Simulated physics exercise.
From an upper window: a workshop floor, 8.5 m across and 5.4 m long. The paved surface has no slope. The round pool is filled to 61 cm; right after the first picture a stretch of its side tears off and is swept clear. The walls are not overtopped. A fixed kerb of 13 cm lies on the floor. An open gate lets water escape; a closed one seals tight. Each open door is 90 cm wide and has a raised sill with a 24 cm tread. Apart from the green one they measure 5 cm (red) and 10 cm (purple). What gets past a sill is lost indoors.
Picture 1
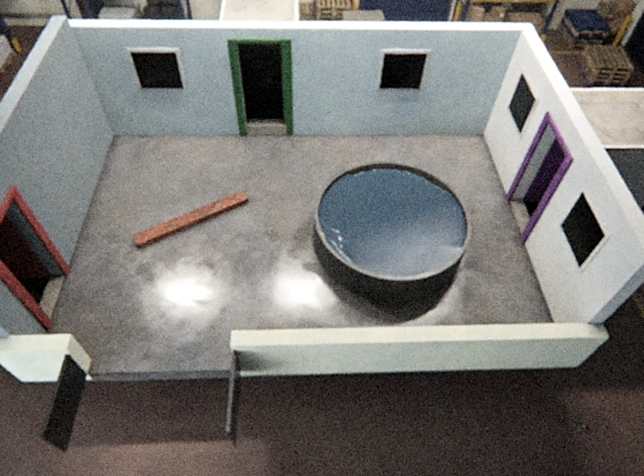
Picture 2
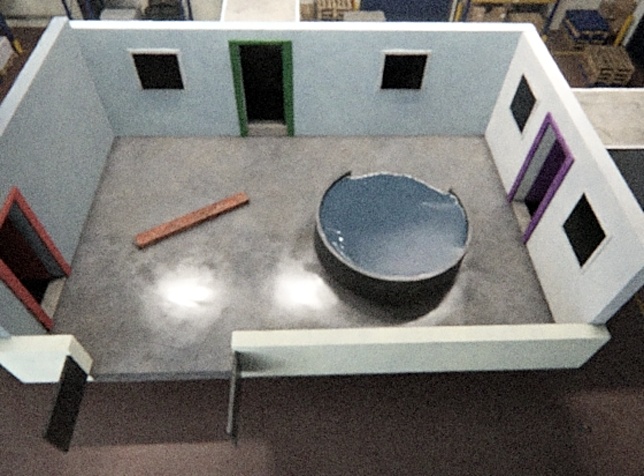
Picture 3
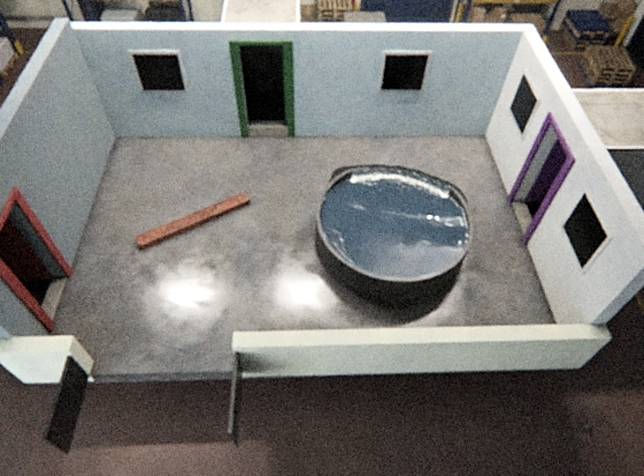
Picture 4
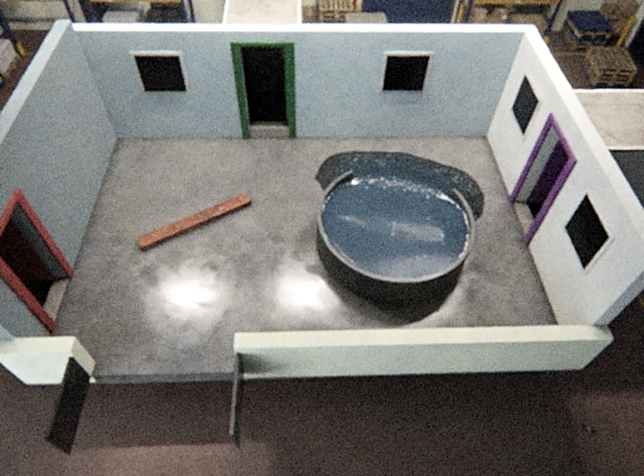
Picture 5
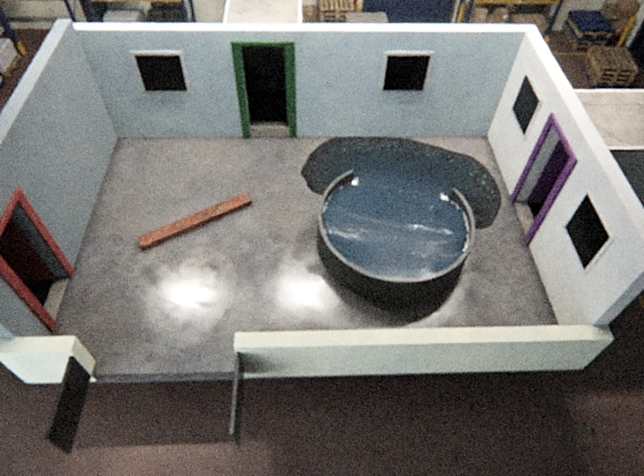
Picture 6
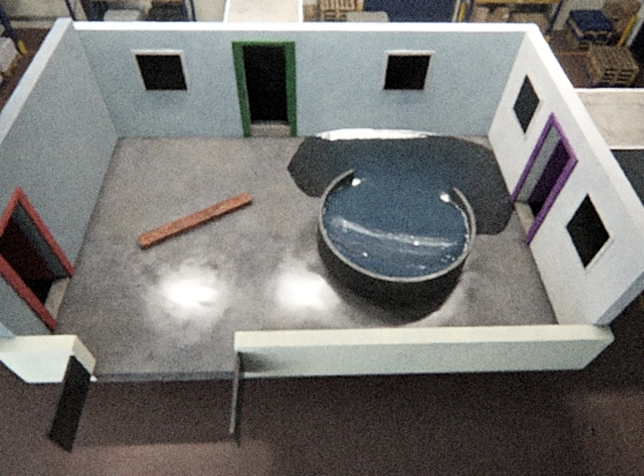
Water pouring from the broken far side of a round pool, spreading darkly across a grey workshop floor toward the back wall.
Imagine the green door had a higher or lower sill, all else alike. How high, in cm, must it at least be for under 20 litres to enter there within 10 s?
Close to 5.5 cm is just enough.
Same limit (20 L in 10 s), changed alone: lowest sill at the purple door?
Roughly 9.5 cm at purple.
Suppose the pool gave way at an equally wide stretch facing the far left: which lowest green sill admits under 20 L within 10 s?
Some 23 cm.
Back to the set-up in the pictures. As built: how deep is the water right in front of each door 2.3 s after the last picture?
Depths in cm: Green 10, red 0, purple 13.
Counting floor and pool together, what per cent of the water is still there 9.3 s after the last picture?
Roughly 94 in a hundred.
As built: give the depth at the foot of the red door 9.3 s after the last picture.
Roughly 14.5 cm deep.
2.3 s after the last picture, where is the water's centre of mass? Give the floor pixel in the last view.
At about (398, 191).
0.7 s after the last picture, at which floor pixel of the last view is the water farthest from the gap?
Around (246, 141).
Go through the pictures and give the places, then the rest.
In the first picture, the round pool at (392, 217) is whole and still, 61 cm deep; the green door at (264, 98) is dry.
In the second picture, the front is at a hidden place, 0.3 m from the gap on the far side; 0.4 m2 of floor is wet, 61 cm left at the back.
In the third picture, water pours out on the far side and has run 0.7 m, to (342, 170); about 9 cm deep outside, 61 cm at the back.
In the fourth picture, water pours out on the far side and has run 1.2 m, to (339, 156); about 8 cm deep outside, 61 cm at the back.
In the fifth picture, the front is at (472, 160), 1.7 m from the gap on the far side; 6.1 m2 of floor is wet, 61 cm left at the back.
In the sixth picture, the front is at (475, 145), 2.2 m from the gap on the far side; 8.0 m2 of floor is wet, 60 cm left at the back; 0.9 m in a straight line remain to the green door at (268, 99).
Then, 0.7 s after the last picture water covers 20 % of the floor, deepest (44 cm) near (489, 140); 9 cm at the green door, 0 litres in over its 26 cm sill.
Then, 2.3 s after the last picture water covers 40 % of the floor, deepest (38 cm) near (481, 140); 10 cm at the green door, 0 litres in over its 26 cm sill.
Then, 9.3 s after the last picture water covers 95 % of the floor, deepest (16 cm) near (63, 301); 5 cm at the green door, 0 litres in over its 26 cm sill.
At the green door as built, the water peaked near 10 cm, 1.7 s after the last picture.
Run again over the same 10 s with other heights there, 30 litres in over 4.5 cm, 13 litres over 6 cm. The limit of 20 litres is kept from about 5.5 cm up.
